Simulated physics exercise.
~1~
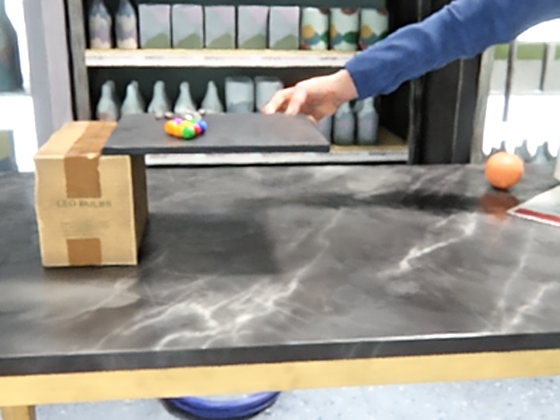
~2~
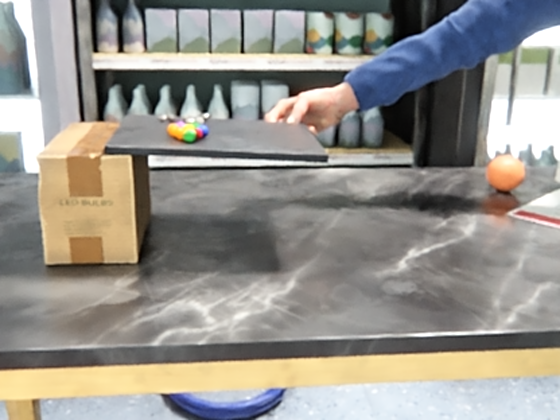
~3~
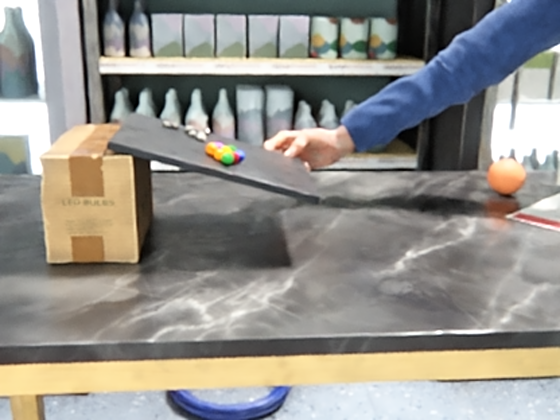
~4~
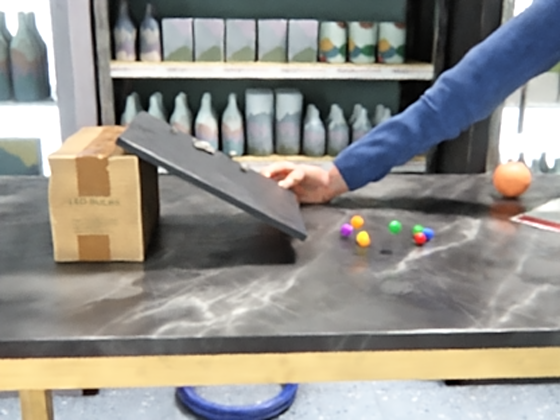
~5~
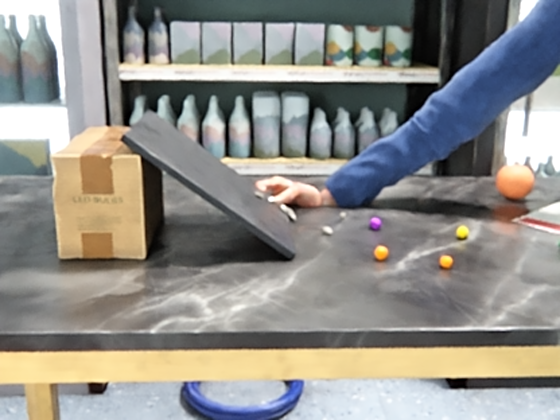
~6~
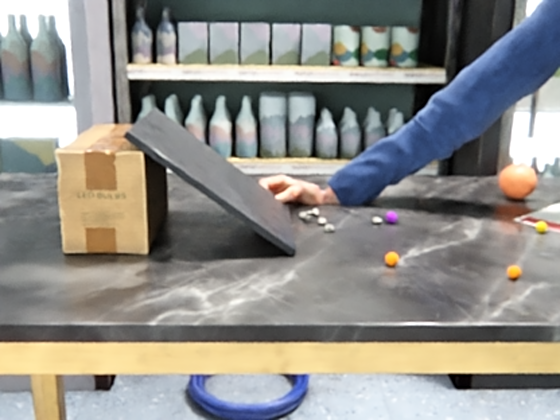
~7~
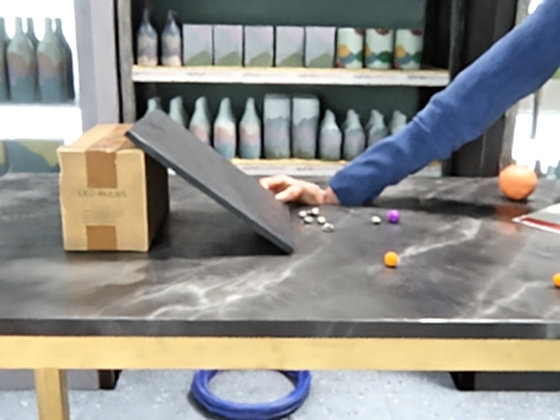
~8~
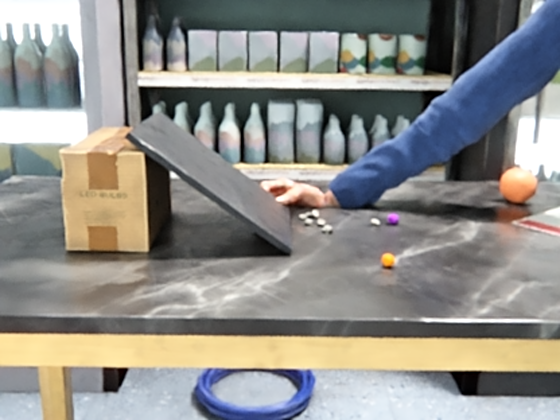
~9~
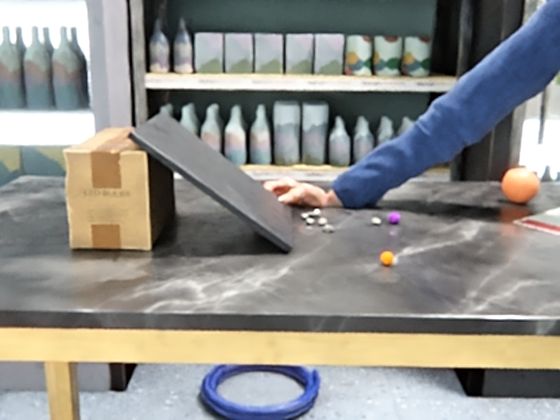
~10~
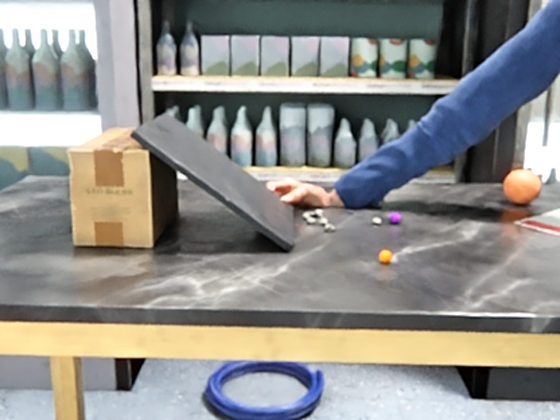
A dark board, one end propped on a cardboard box and the other held by a hand in a blue sleeve, carries a cluster of bright little balls and some small silvery pieces behind them. The hand lowers the right end towards the black marbled table, and the board tilts while both groups stay on it. As the slope steepens, the colourful balls roll off and scatter rightward across the table. The silvery pieces follow once the end rests down, stopping close beside the hand. Several balls roll on out of sight, leaving an orange one and a purple one near the pieces.
